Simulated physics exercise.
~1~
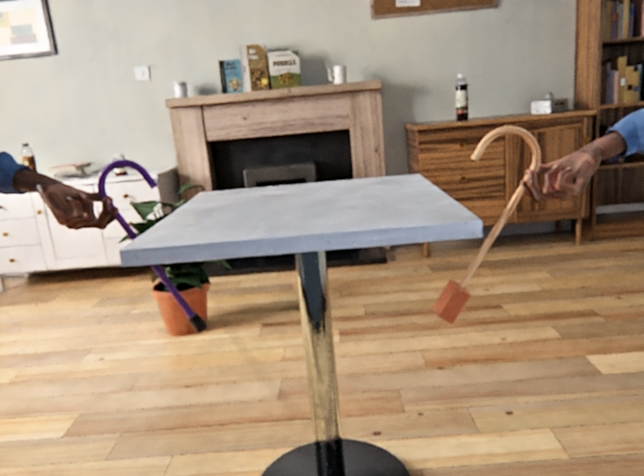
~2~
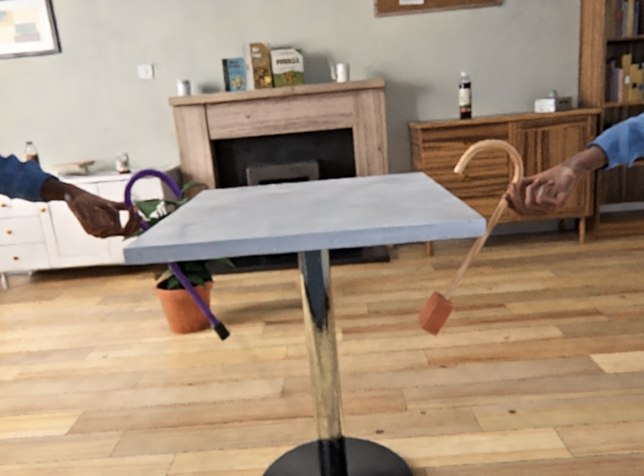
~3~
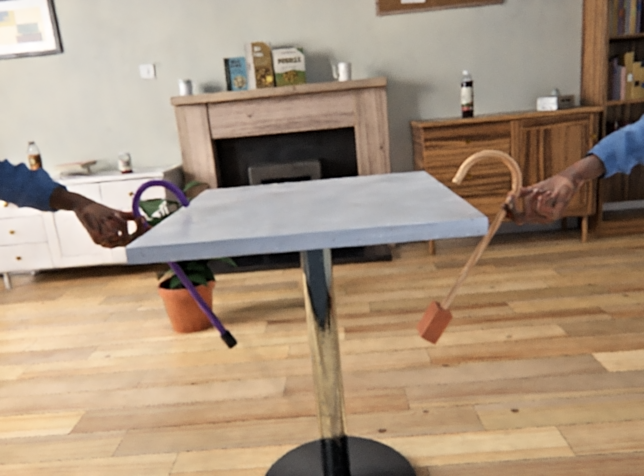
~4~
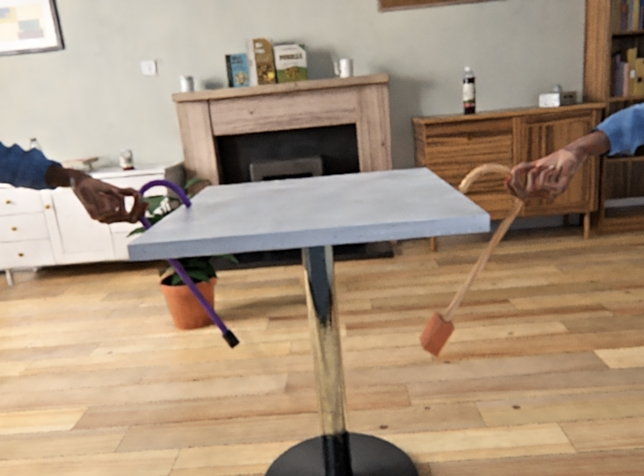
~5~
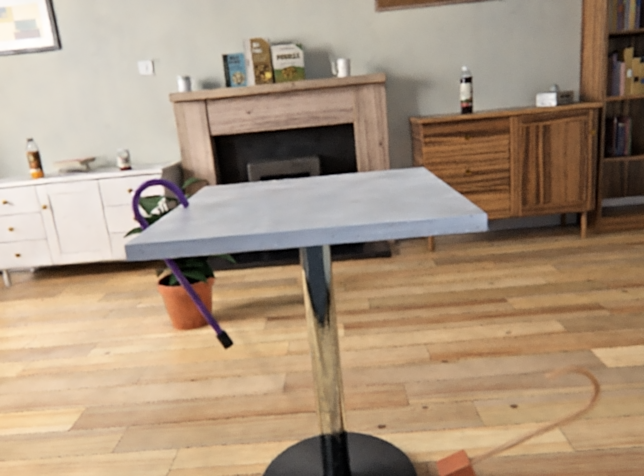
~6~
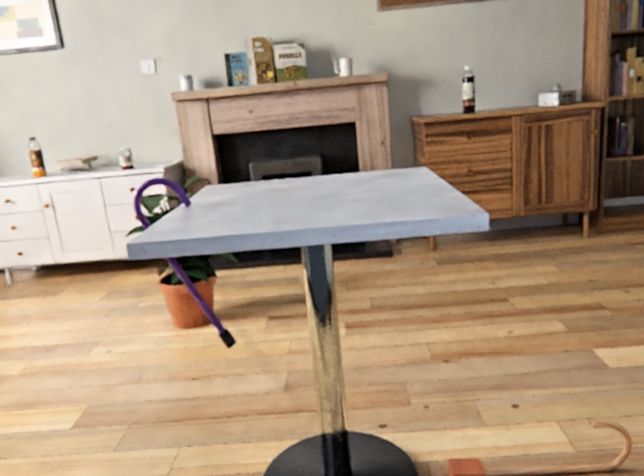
The clip opens on a pale table in a room with a fireplace, as two hands reach in from either side. The left hand holds a purple cane, and the right hand holds an orange object with a curved handle and a blocky end. Both hands bring the hooked handles in to the table's edges, lowering them slightly. The hands then let go and withdraw out of view. The purple cane stays hooked on the left edge, while the orange object slips off the right side and drops. It ends up lying on the wooden floor, with the cane still hanging.
